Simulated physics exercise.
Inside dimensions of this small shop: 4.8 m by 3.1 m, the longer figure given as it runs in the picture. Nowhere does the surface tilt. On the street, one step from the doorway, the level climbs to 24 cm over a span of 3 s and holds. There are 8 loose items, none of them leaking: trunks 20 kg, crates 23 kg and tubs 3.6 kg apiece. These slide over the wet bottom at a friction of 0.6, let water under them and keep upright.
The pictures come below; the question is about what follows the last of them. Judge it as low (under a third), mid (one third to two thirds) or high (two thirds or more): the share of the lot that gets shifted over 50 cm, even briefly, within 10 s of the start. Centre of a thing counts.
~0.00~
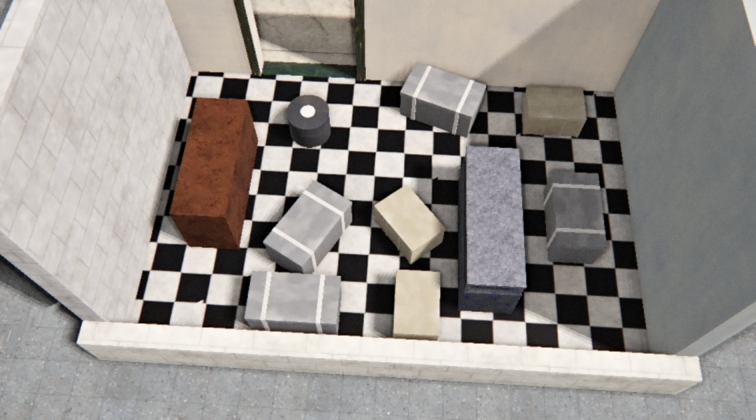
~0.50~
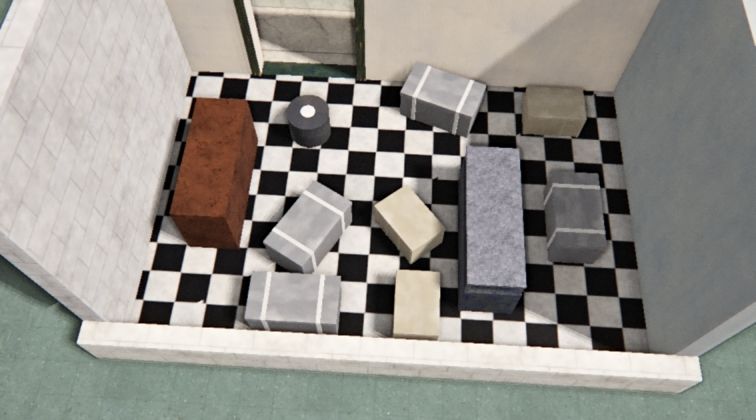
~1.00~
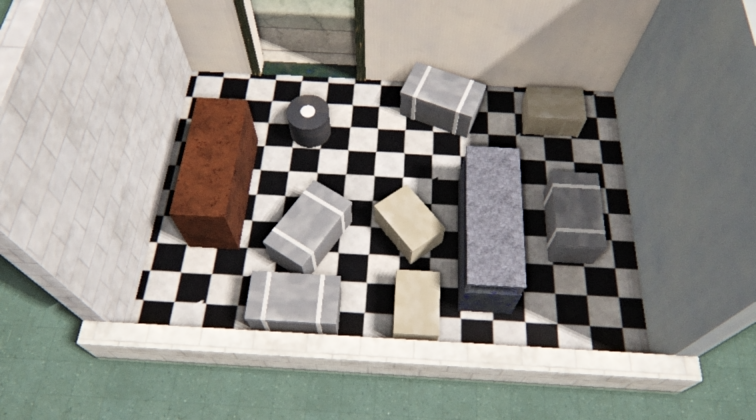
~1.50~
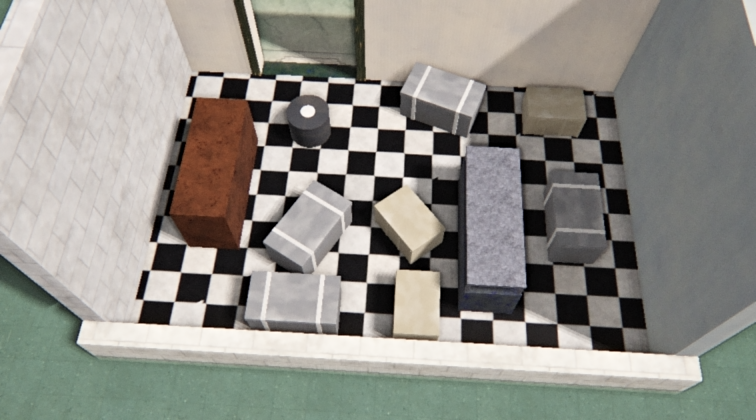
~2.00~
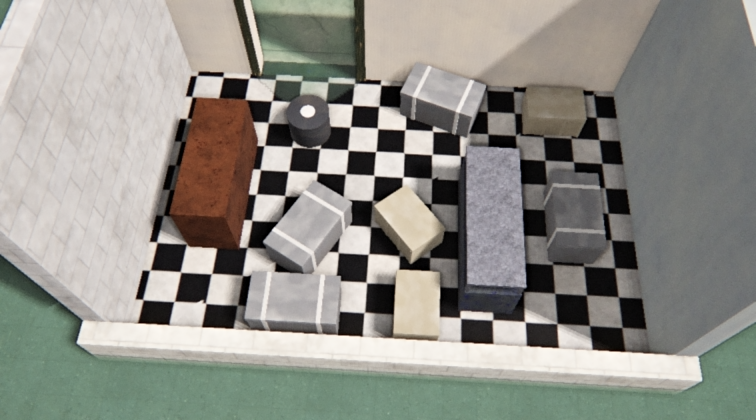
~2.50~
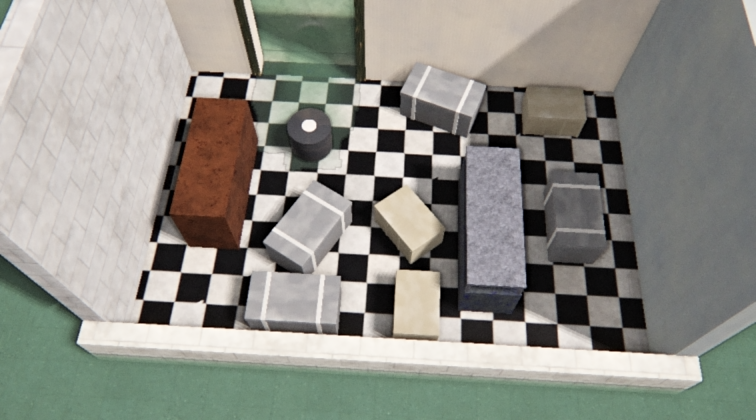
Mid.
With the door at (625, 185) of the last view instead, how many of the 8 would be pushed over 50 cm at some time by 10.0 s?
3.
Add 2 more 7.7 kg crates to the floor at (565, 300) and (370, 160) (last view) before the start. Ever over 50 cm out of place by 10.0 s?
In that order: Within the mark, beyond the mark.
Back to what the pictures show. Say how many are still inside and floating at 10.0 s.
Of them, 3.
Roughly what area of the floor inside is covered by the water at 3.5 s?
I'd estimate close to 4.0 m2.
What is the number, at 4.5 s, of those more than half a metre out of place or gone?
By that point, 1.
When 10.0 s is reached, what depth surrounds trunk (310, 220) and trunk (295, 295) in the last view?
15 and 18 cm.
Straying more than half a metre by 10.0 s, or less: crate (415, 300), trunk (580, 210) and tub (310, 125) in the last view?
Taking them in turn, the first is within the limit, the second within the limit and the third beyond the limit.
After 3.5 s 1 of 8 are over 50 cm from their spots; 1 afloat.
After 4.5 s 1 of 8 are over 50 cm from their spots; 2 afloat.
After 7.0 s 2 of 8 are over 50 cm from their spots; 4 afloat.
After 10.0 s 4 of 8 are over 50 cm from their spots, and 4 have been at some point; 3 afloat.
